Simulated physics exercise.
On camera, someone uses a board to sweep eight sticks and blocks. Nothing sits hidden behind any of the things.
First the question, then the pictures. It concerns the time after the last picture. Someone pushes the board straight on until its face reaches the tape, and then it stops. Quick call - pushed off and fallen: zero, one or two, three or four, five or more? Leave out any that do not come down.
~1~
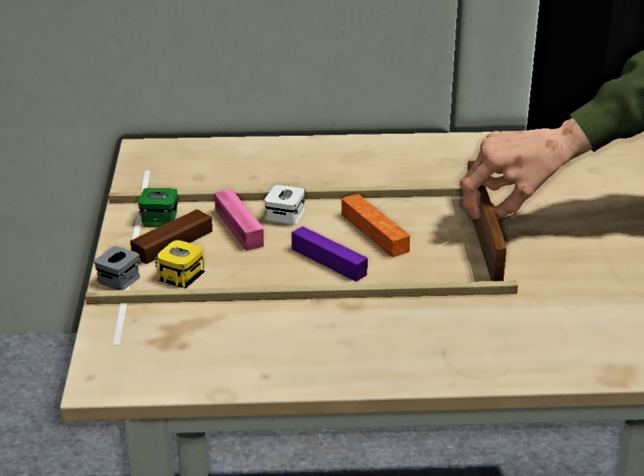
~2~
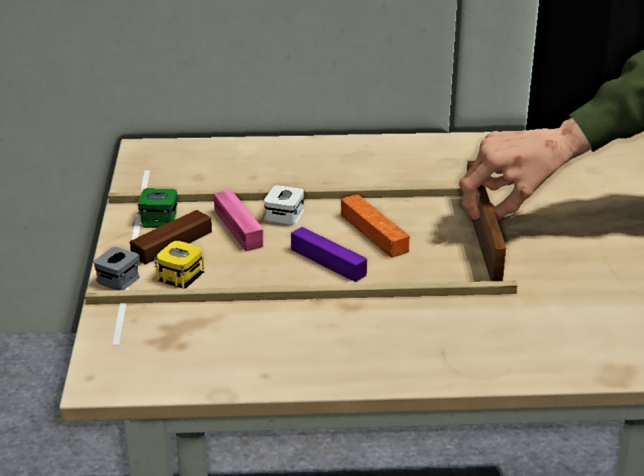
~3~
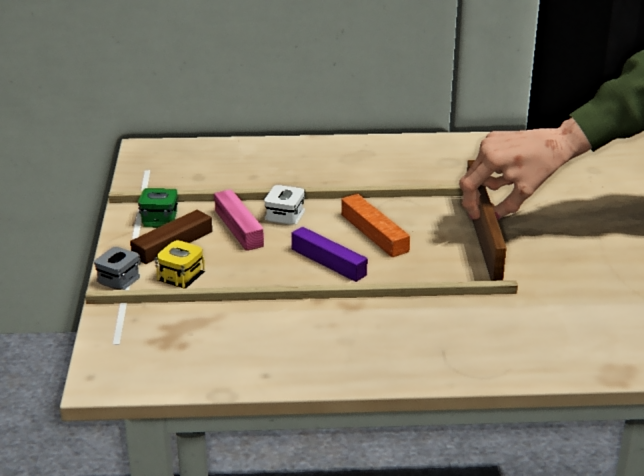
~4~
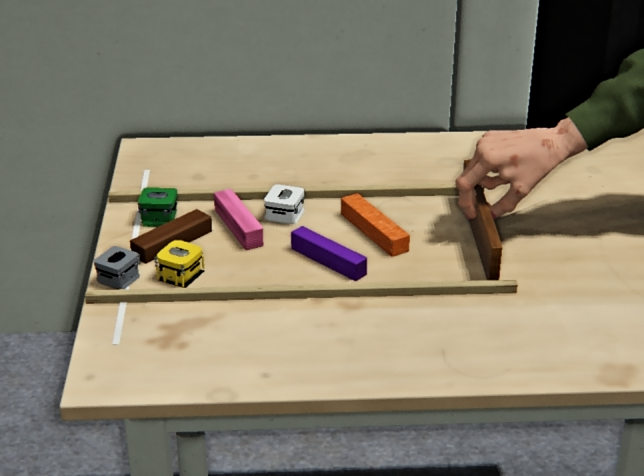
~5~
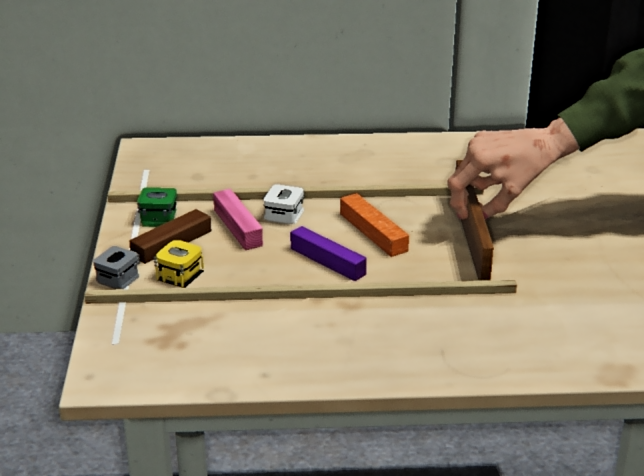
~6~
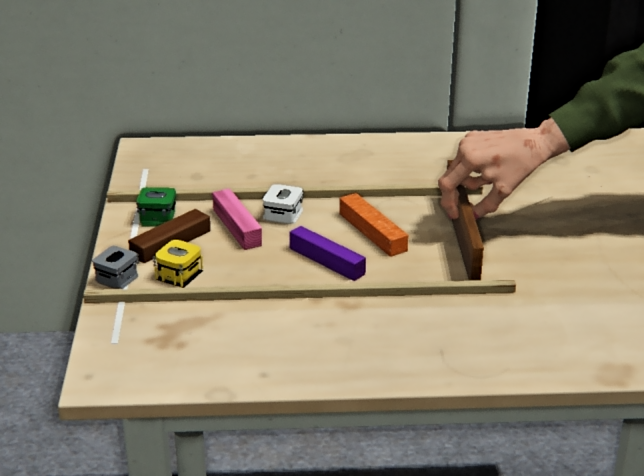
Call: Five or more.
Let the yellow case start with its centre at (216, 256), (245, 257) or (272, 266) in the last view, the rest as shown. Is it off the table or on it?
The yellow case comes down; tumbles off; goes over.
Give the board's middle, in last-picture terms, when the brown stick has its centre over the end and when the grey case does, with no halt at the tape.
Points: About (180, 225) and about (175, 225).
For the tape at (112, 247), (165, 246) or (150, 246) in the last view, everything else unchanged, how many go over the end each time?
The three tries give 7, 3 and 4.
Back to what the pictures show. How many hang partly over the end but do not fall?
It comes to 2.
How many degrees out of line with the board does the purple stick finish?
Some 20 degrees.
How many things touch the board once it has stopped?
2 in contact.
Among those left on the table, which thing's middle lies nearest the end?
It would be the white case.
Soon after, none off yet; grey case at rest near (116, 269); green case at rest near (157, 206); brown stick at rest near (170, 235).
After that, none off yet; grey case at rest near (116, 269); green case at rest near (157, 206); brown stick moving near (164, 236).
And then, none off yet; grey case displaced a little near (103, 272); green case displaced well along near (101, 202); brown stick displaced about its own width near (108, 240).
In the end, the number that fall off is five or more; gone, pink stick, yellow case, brown stick, green case and grey case.
